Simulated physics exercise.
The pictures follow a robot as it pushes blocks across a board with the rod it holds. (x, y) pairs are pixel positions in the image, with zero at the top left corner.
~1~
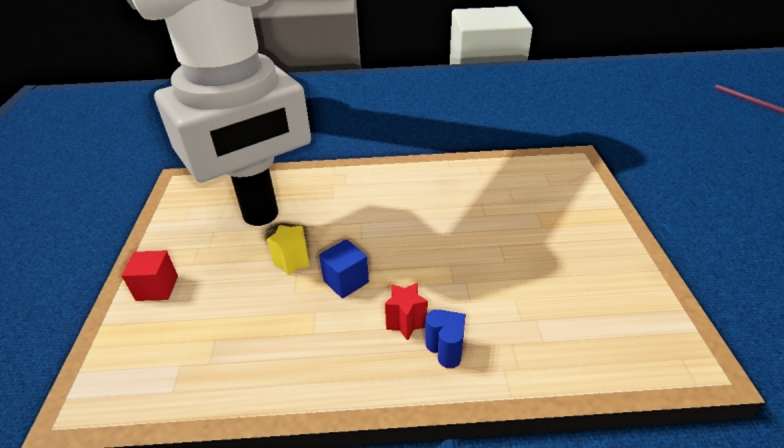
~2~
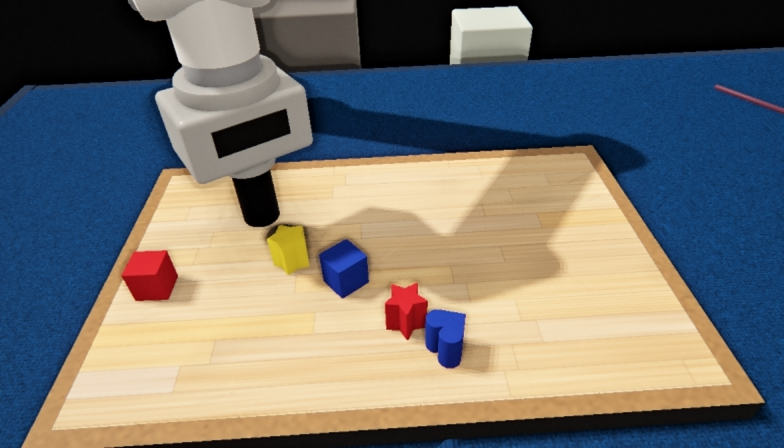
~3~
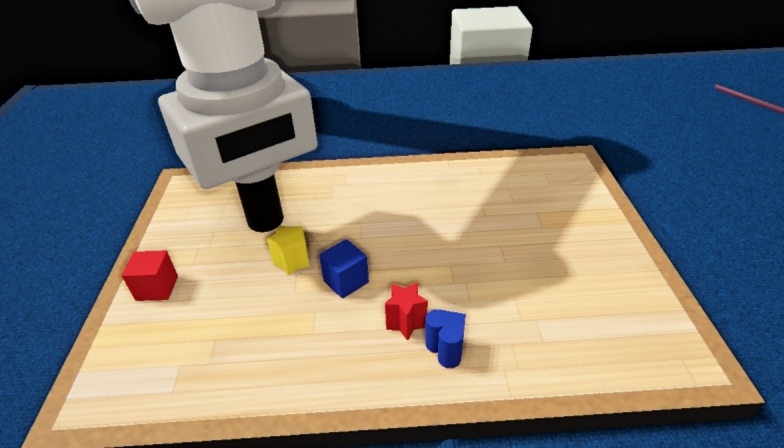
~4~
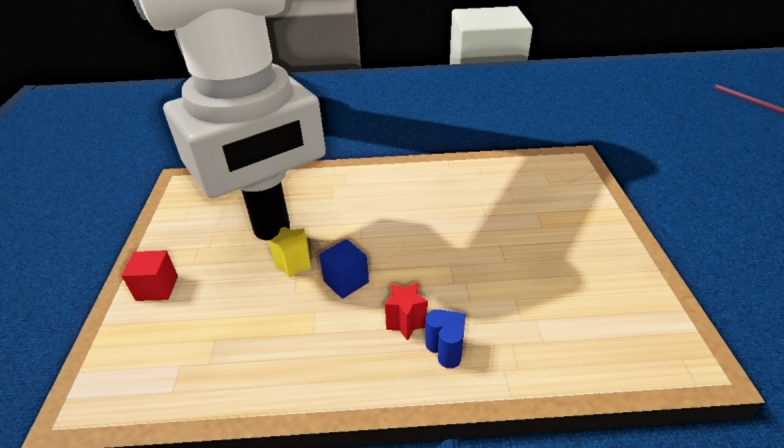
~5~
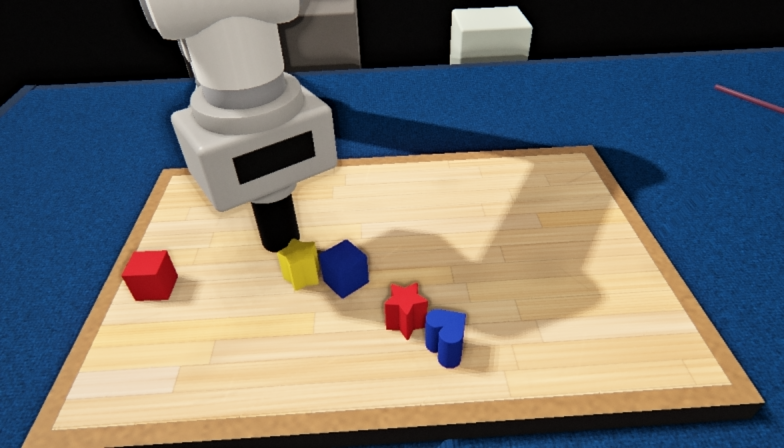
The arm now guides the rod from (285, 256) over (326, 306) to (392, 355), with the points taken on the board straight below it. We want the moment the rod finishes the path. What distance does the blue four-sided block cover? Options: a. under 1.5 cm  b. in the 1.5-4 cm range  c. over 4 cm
That would be b.
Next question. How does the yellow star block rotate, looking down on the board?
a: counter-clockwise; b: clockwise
b (clockwise)
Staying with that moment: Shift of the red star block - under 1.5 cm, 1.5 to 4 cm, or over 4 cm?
That one ends up within 1.5 cm of where it is now.
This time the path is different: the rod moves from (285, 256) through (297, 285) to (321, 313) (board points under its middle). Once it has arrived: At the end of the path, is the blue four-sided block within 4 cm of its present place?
It seems so.
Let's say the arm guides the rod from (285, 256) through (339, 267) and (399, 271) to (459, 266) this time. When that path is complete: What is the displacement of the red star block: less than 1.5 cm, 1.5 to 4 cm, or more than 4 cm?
Less than 1.5 cm.
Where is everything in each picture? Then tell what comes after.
Rod tip at (261, 216); block tops, yellow star block at (287, 236); blue four-sided block at (343, 255); red star block at (406, 297); blue heart at (448, 323), in the first frame.
Rod at (262, 217); blocks unchanged, in the second frame.
Rod at (266, 222); blocks unchanged, in the third frame.
Rod at (272, 230); yellow star block at (289, 238), in the fourth frame.
Rod at (282, 241); yellow star block at (298, 251); blue four-sided block at (343, 255); red star block at (406, 297); blue heart at (448, 323), in the fifth frame.
On the path given first. One third of the way, rod at (307, 274); yellow star block at (318, 287), turned 30° clockwise; blue four-sided block at (352, 264), turned 65° anticlockwise.
Two thirds of the way, rod at (344, 308); yellow star block at (354, 326), turned 35° clockwise; blue four-sided block at (362, 266), turned 95° anticlockwise.
At the end, rod at (391, 340); yellow star block at (381, 364), turned 70° clockwise; blue four-sided block at (362, 266), turned 95° anticlockwise; red star block at (415, 298), turned 35° anticlockwise; blue heart in place.
